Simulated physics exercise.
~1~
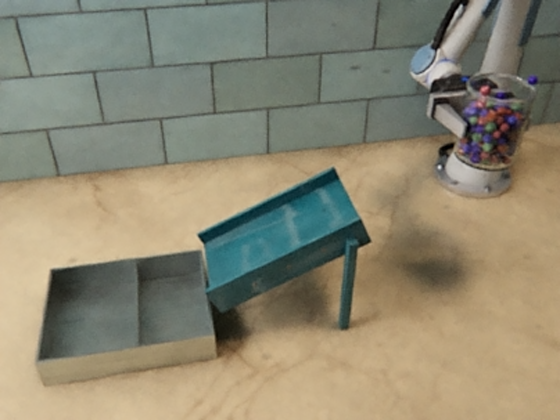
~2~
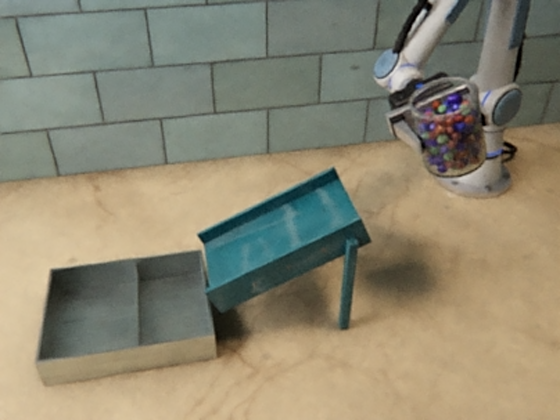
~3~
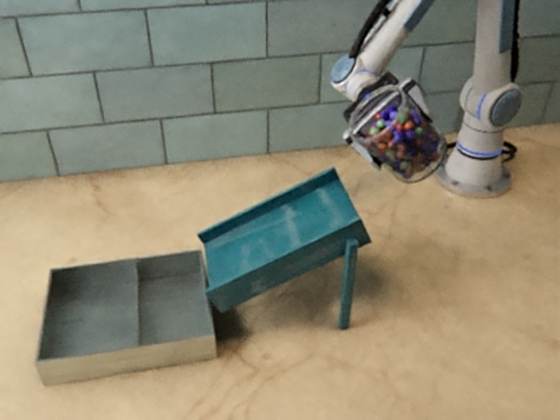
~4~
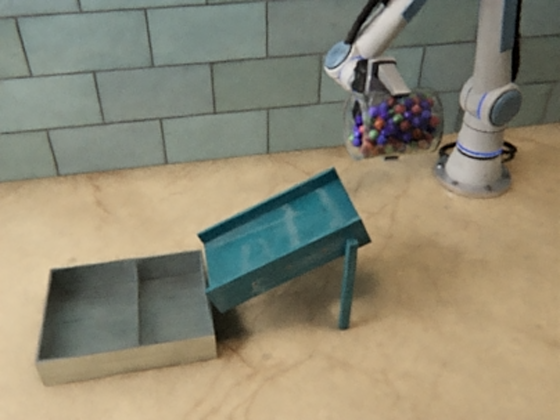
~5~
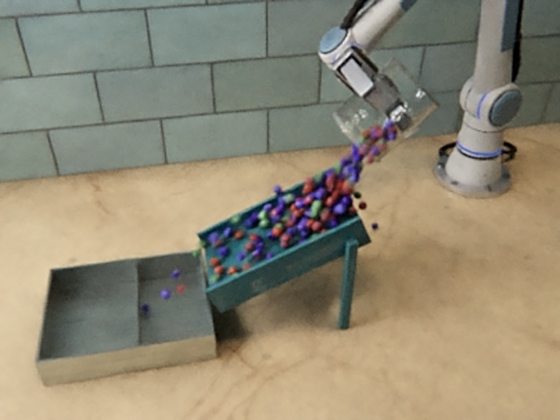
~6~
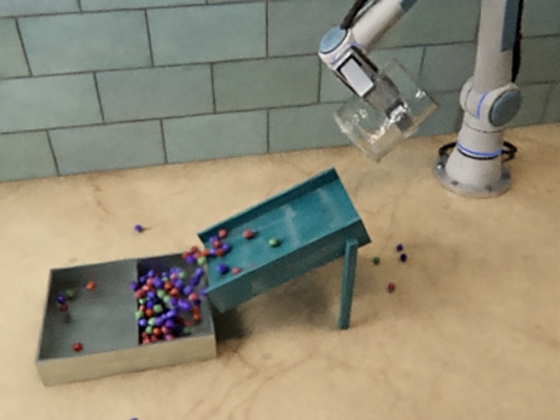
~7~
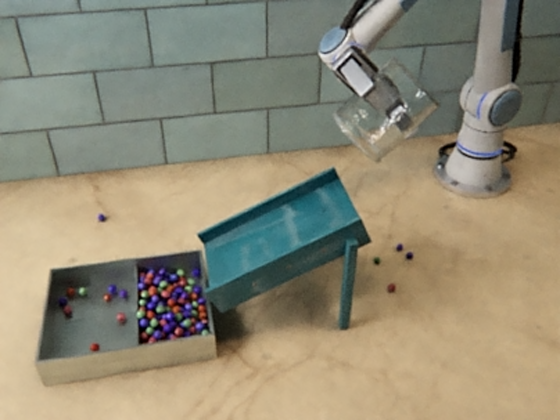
A white and blue robot arm at the upper right holds a clear beaker full of small multicoloured balls, seen from a raised, fixed view of a tan tabletop before a grey-green tiled wall. A sloping teal chute stands in the middle, leading down to a grey, two-part open box at left. The arm carries the beaker left, leaning it onto its side above the chute. It then tips the beaker further, and the balls pour down the chute. Most settle in the box's right part, some land in the left, and a few lie scattered on the table.
